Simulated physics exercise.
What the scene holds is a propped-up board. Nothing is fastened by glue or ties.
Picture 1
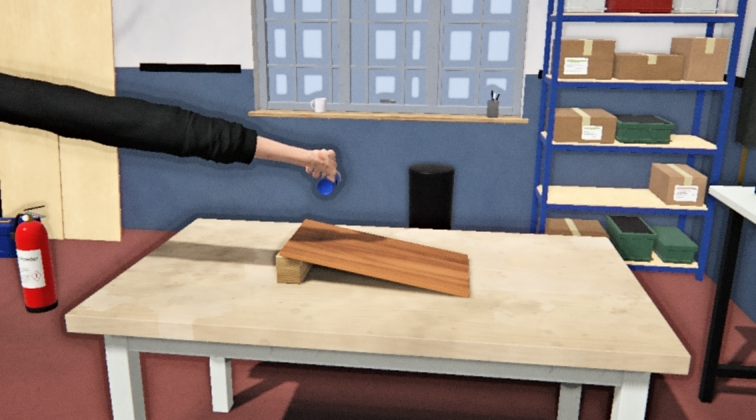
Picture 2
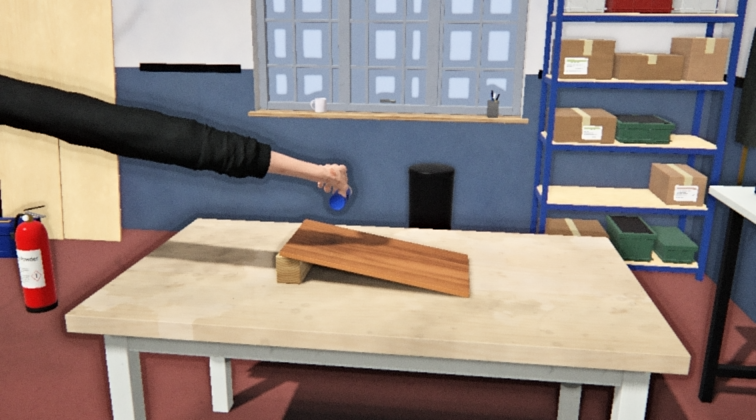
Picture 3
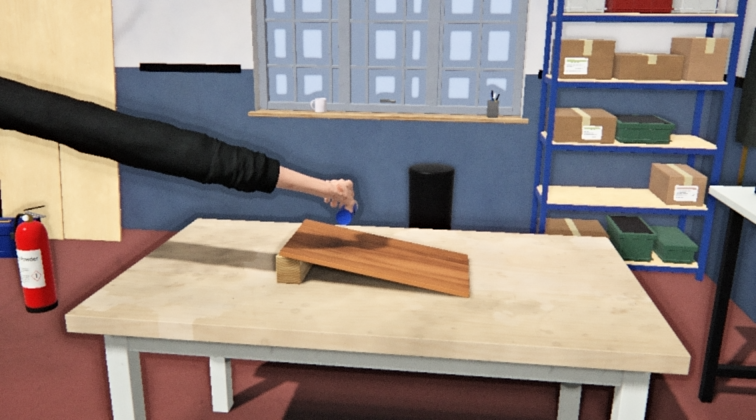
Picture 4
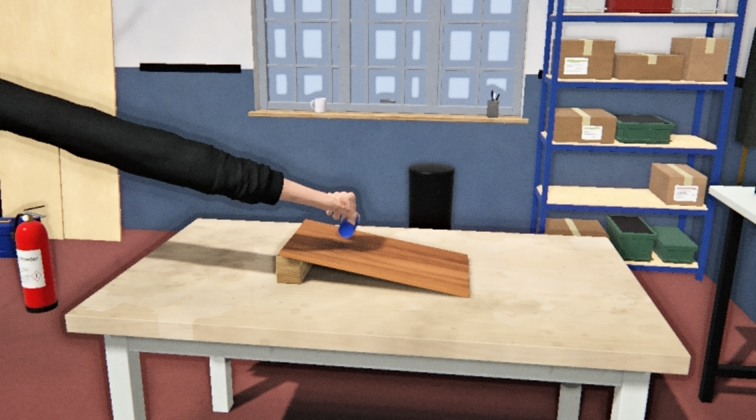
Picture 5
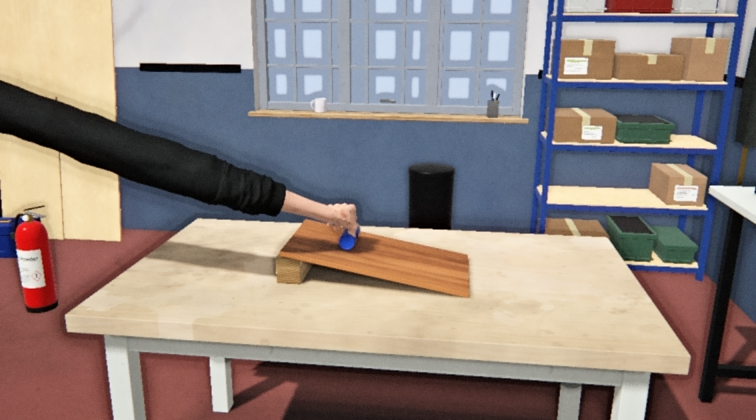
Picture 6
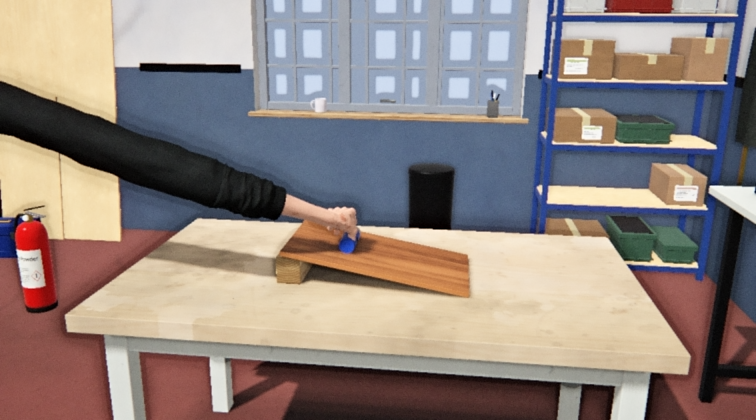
A hand in a dark sleeve lowering a small blue shaker onto a sloping wooden board propped on a workshop table.
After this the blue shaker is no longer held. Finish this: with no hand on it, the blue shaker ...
With no hand on it, the blue shaker heads down the board.
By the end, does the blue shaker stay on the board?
Blue shaker - gone from the top.
Then, 1.00 s past the last view, blue shaker now off the board.
Then, 1.70 s past the last view, things are still on the move.
Finally, off the board, blue shaker. The blue shaker runs down the board.
